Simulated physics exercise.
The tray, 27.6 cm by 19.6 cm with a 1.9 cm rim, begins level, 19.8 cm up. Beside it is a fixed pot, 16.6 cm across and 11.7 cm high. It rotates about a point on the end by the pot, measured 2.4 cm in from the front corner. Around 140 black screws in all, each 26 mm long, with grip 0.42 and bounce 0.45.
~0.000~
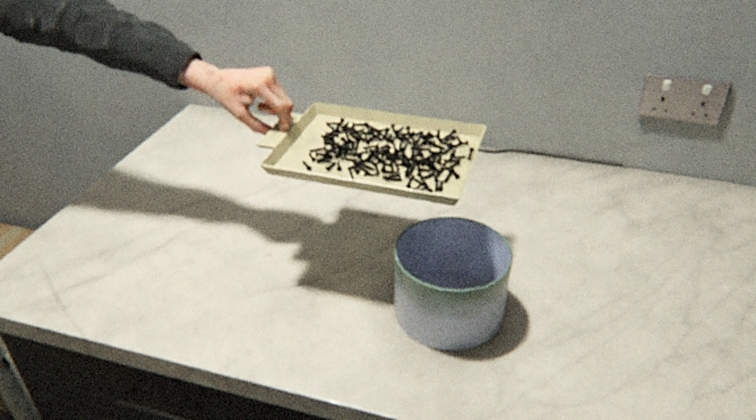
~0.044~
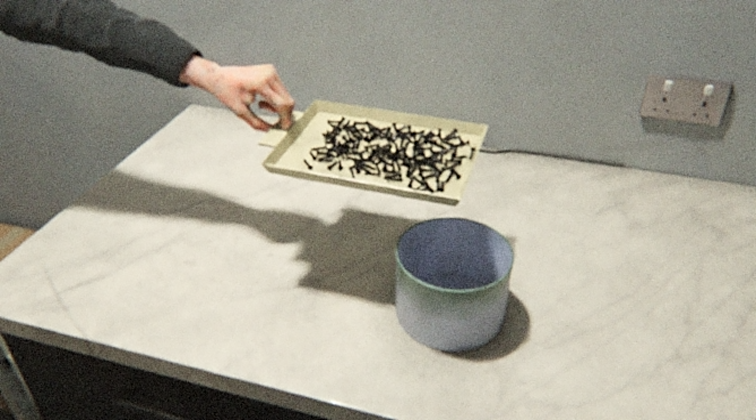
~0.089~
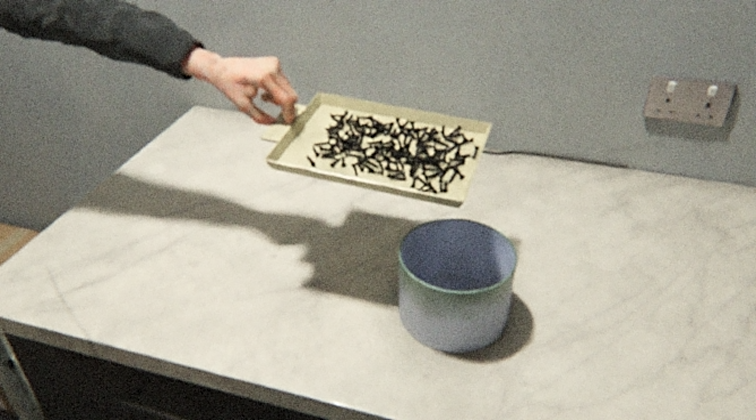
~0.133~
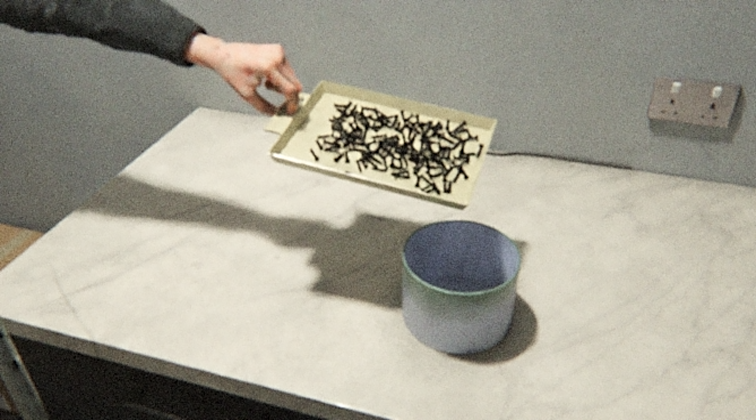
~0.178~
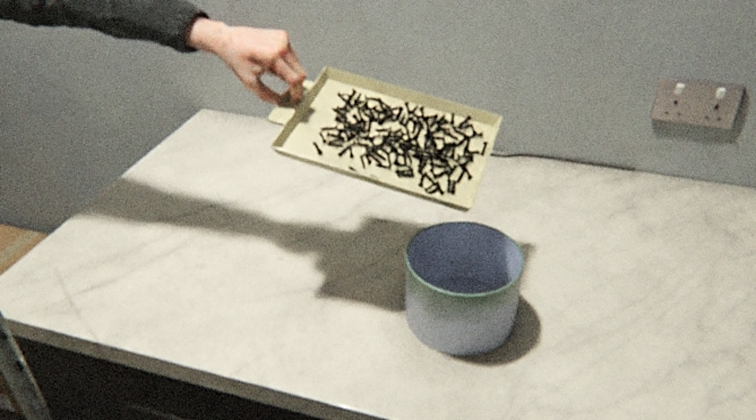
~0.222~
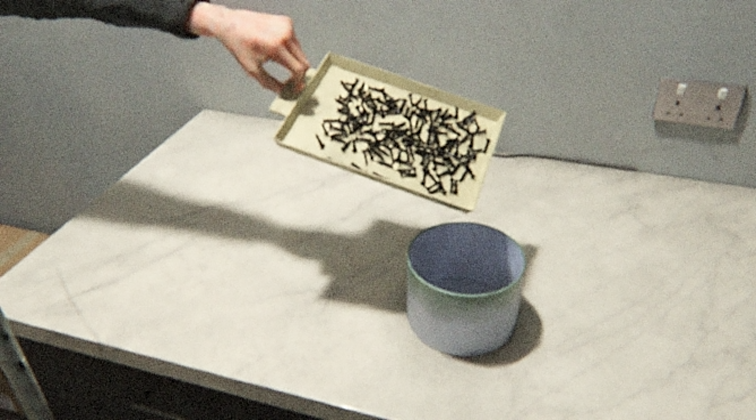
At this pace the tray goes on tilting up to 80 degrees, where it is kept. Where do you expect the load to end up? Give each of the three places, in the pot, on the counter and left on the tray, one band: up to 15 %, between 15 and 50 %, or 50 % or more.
Pot: 50 % or more; counter: Up to 15 %; tray: Up to 15 %.
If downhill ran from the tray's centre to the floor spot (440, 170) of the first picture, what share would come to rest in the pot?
Roughly 45 percent of them.
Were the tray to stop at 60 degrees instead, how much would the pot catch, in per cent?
Share in the pot: Around 85 %.
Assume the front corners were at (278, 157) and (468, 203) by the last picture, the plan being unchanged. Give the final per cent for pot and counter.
Split: Pot = 75, counter = 25.
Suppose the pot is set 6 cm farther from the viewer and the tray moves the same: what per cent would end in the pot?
Result after the change: About 15 in a hundred.
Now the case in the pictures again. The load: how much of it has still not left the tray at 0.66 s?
Close to 80 in a hundred.
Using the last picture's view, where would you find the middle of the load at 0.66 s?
The middle of the load should be at about (466, 200) by then.
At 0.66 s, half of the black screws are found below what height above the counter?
The halfway line is at about 22 cm.
Then, at 0.48 s, tilt 49 degrees; the tray holds 100 %, the pot 0 %.
Then, at 0.66 s, tilt 70 degrees; the tray holds 80 %, the pot 0 %.
After 0.95 s, tilt 80 degrees; the tray holds 5 %, the pot 90 %.
By 1.8 s all is still; pot 95 %, counter 5 %, tray 0 %.
